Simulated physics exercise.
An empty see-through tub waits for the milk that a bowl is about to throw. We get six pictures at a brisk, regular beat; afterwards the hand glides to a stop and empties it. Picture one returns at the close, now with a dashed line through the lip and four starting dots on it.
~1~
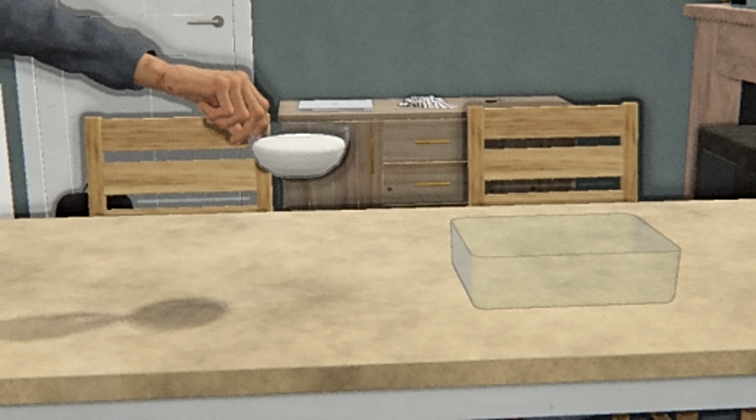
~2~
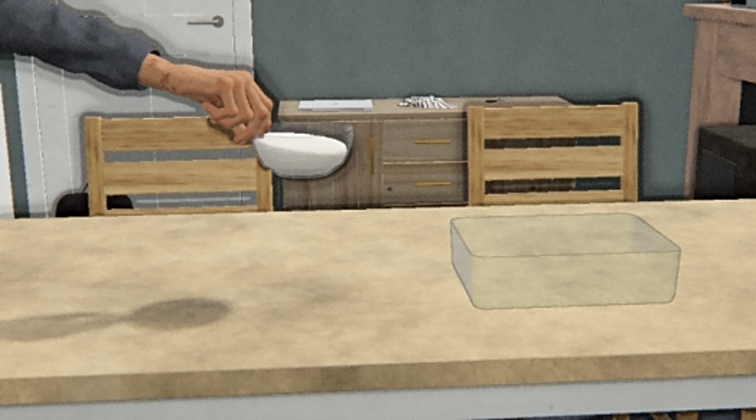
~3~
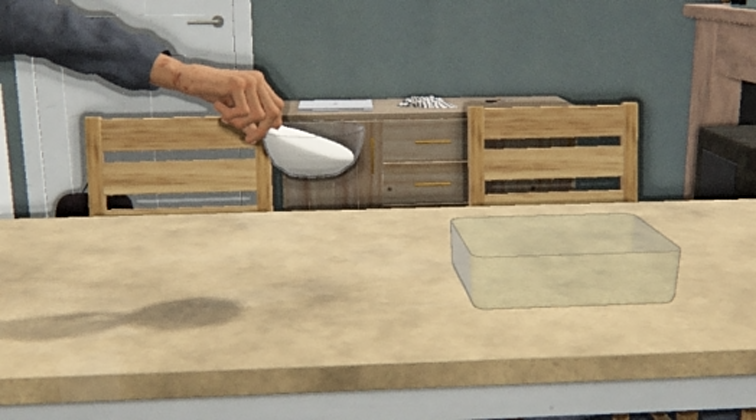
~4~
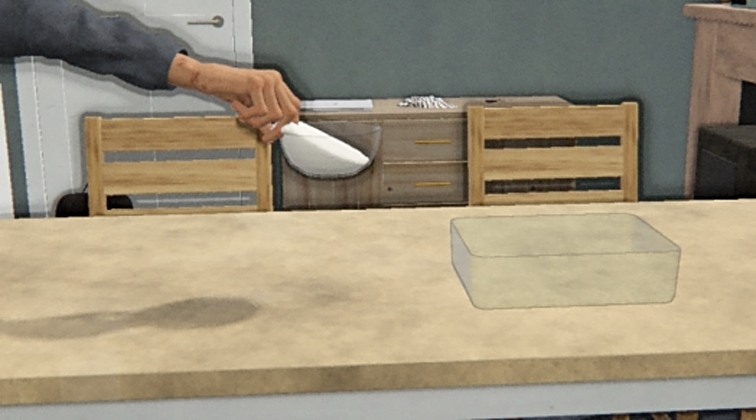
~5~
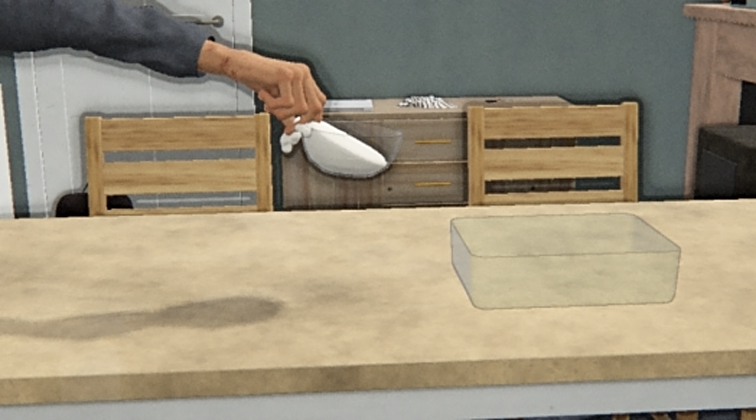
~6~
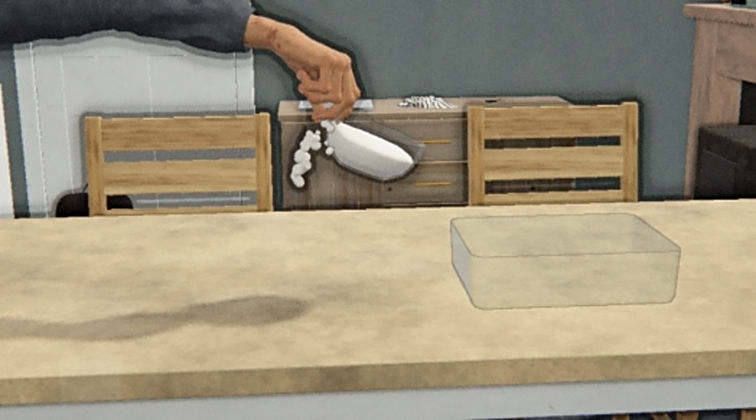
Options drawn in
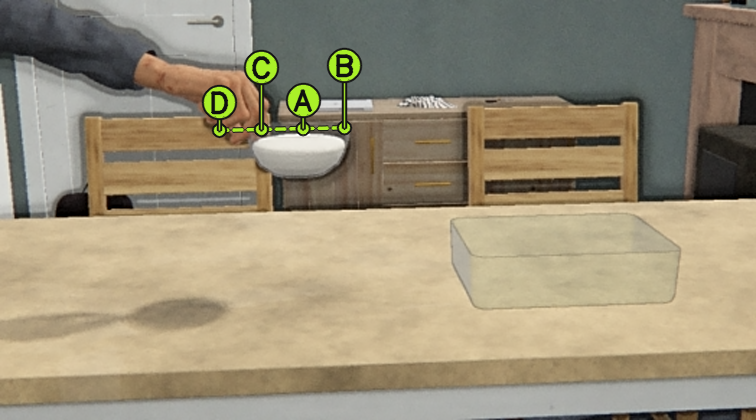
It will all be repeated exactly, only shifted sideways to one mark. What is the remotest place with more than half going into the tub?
A.
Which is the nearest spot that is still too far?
Here it is spot C.
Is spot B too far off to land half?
No, not at all.
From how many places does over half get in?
Two.
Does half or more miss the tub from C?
Yes, it does.
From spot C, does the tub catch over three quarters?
No, less.
In lime, A at (303, 128); B at (344, 127); C at (261, 129); D at (219, 130).
If A is chosen, about 65 % lands in the tub, 26 % falls short and 9 % goes beside or beyond.
If B is chosen, about 77 % lands in the tub, 9 % falls short and 14 % goes beside or beyond.
If C is chosen, about 27 % lands in the tub, 69 % falls short and 4 % goes beside or beyond.
If D is chosen, about 0 % lands in the tub, 99 % falls short.
